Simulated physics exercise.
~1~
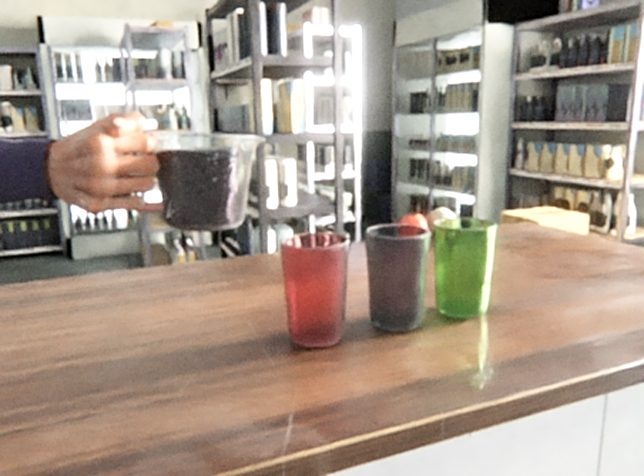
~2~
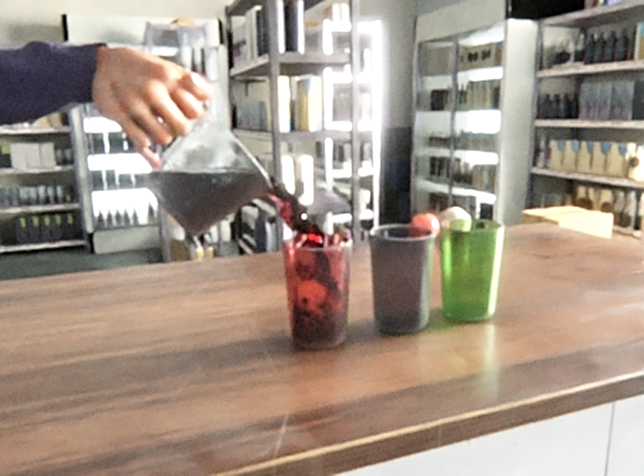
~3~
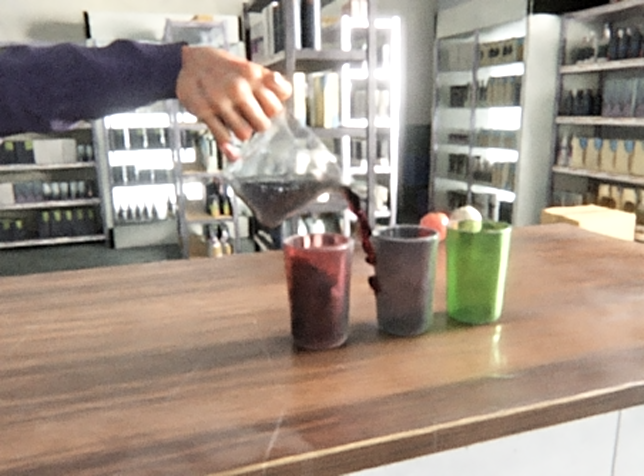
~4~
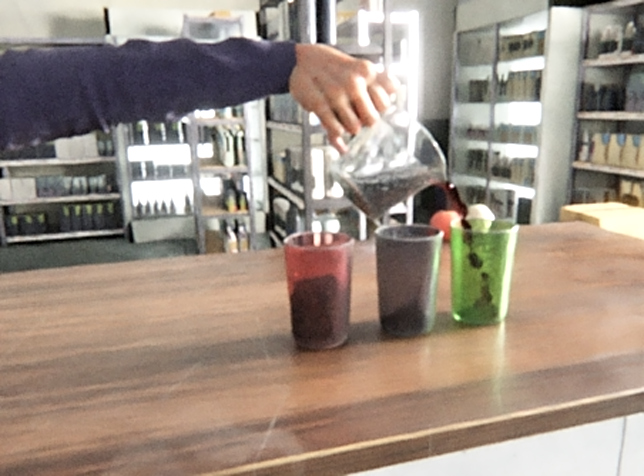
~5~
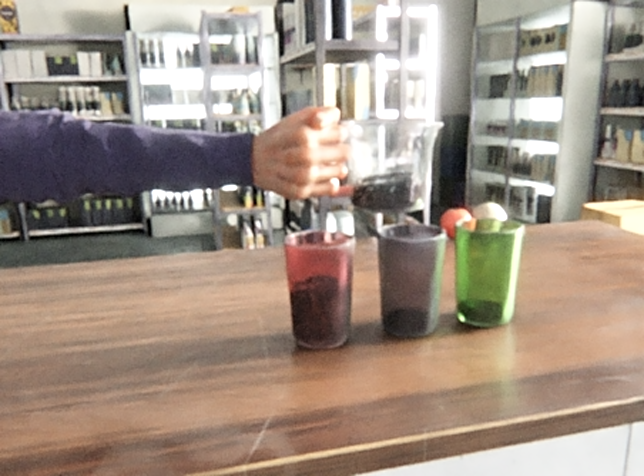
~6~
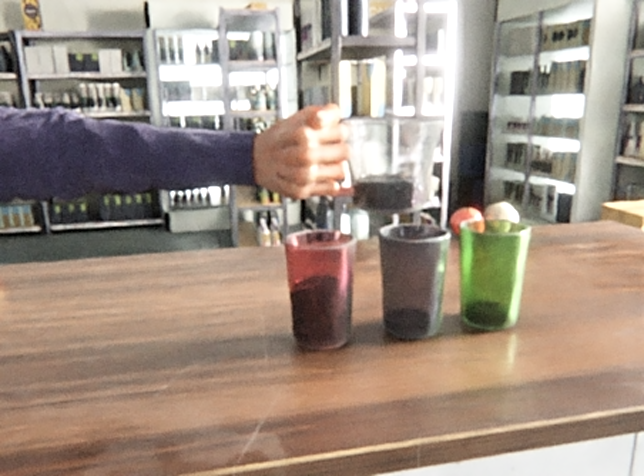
In a room with bright shelves of bottles behind, a wooden counter is seen from the front and slightly above, the view drifting a little sideways. Three empty tumblers, red, grey and green from left to right, stand in a row, with small round objects behind the green one. A hand in a dark purple sleeve holds a clear jug of dark wine at the left. It tips the jug and pours into the red tumbler, then sweeps right, still pouring, over the grey and the green. Finally it levels the jug and holds it still, some wine left inside, with dark wine low in the tumblers, the red one fullest.
